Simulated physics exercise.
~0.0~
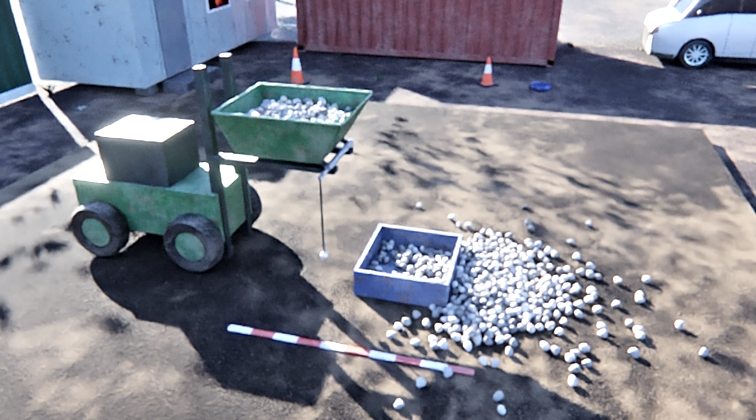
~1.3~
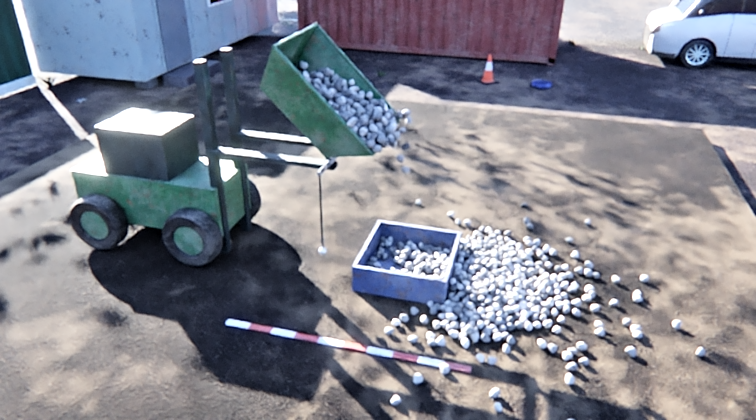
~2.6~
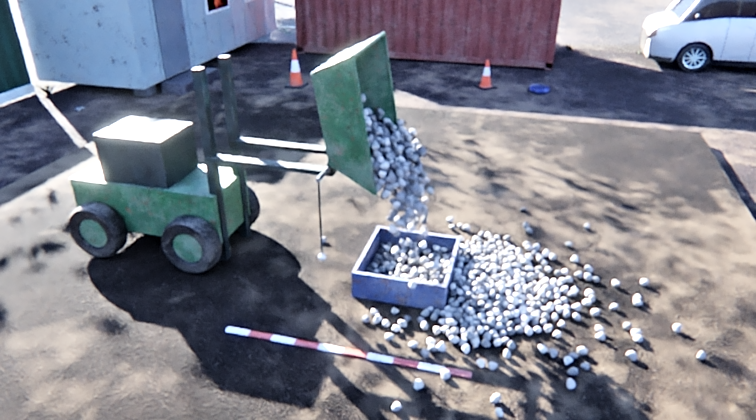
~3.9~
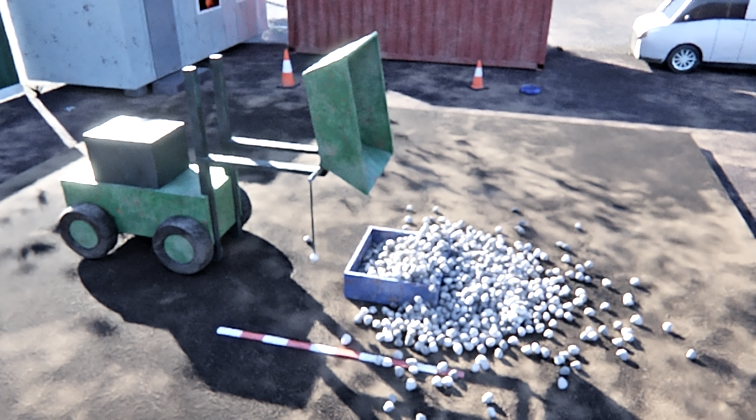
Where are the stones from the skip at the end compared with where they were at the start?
At the start they sit up in the raised green skip. At the end they lie lower down and slightly to the right, in the bin and on the ground around it.
